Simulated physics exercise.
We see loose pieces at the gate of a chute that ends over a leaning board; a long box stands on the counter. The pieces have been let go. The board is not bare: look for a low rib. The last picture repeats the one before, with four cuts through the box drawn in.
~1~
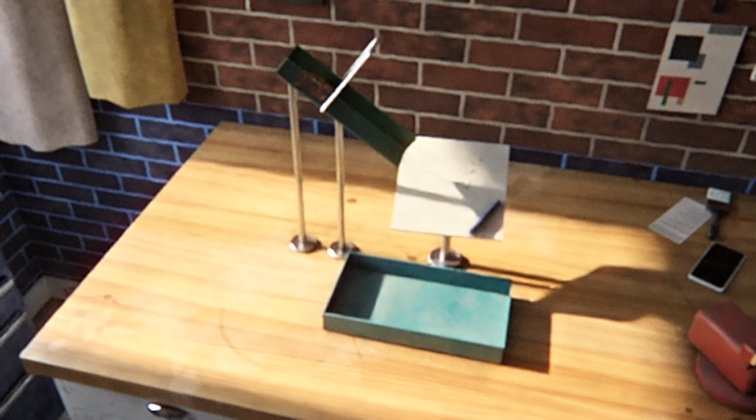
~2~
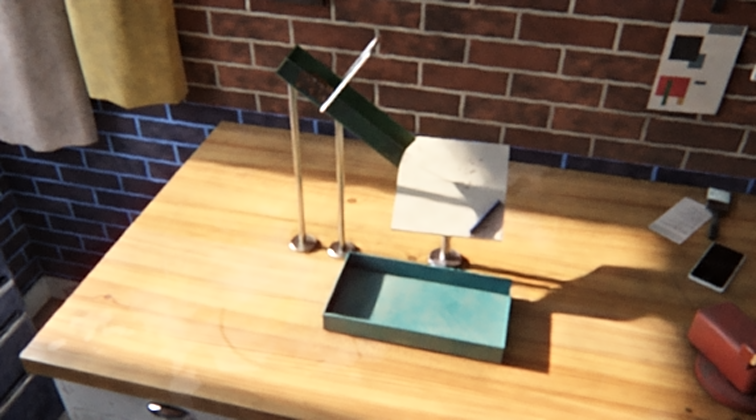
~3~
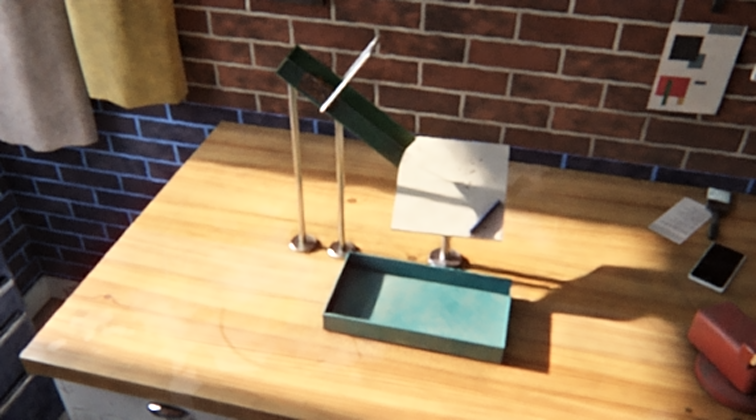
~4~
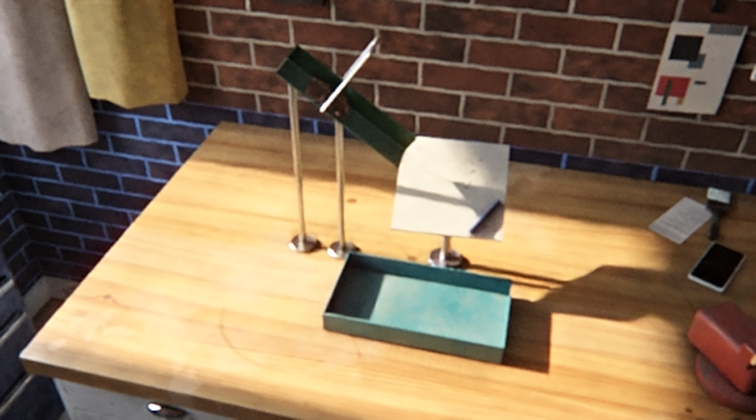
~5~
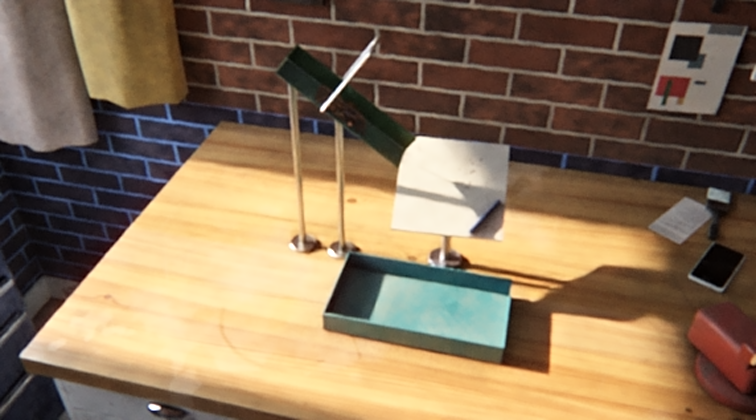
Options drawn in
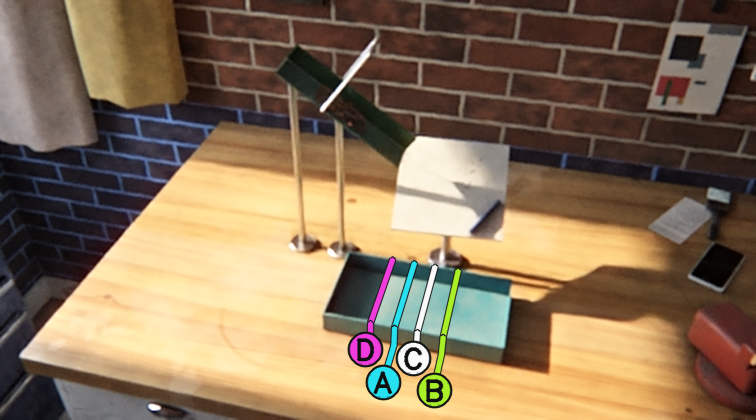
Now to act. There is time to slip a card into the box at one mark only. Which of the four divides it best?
Best: B.
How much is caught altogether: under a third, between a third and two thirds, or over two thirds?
Over two thirds.
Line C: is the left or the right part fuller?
Right.
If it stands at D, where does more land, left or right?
Right.
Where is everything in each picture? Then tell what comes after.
The first frame shows load behind the gate at (317, 85), cereal balls; lip of the chute at (402, 160), sloping fairly steeply.
The second frame shows middle of the board at (452, 186), tilted fairly steeply; middle of its low edge at (446, 235); of its high edge at (457, 140).
The third frame shows front corners of the box at (323, 313) and (503, 347), empty; front of the load at (336, 104).
The fourth frame shows middle of the load at (331, 97); its front at (347, 115), about a quarter of the way to the lip; rib from (500, 199) to (470, 231).
The fifth frame shows middle of the load at (343, 105); its front at (363, 133), about half of the way to the lip.
On the marked copy, line A crosses the front rim at (394, 327); line B crosses the front rim at (443, 336); line C crosses the front rim at (417, 331); line D crosses the front rim at (370, 322).
With A, of what is caught, none on the left of the divider, all on the right.
With B, of what is caught, about two thirds on the left of the divider, about a third on the right.
With C, of what is caught, a stray few on the left of the divider, nearly all on the right.
With D, of what is caught, none on the left of the divider, all on the right.
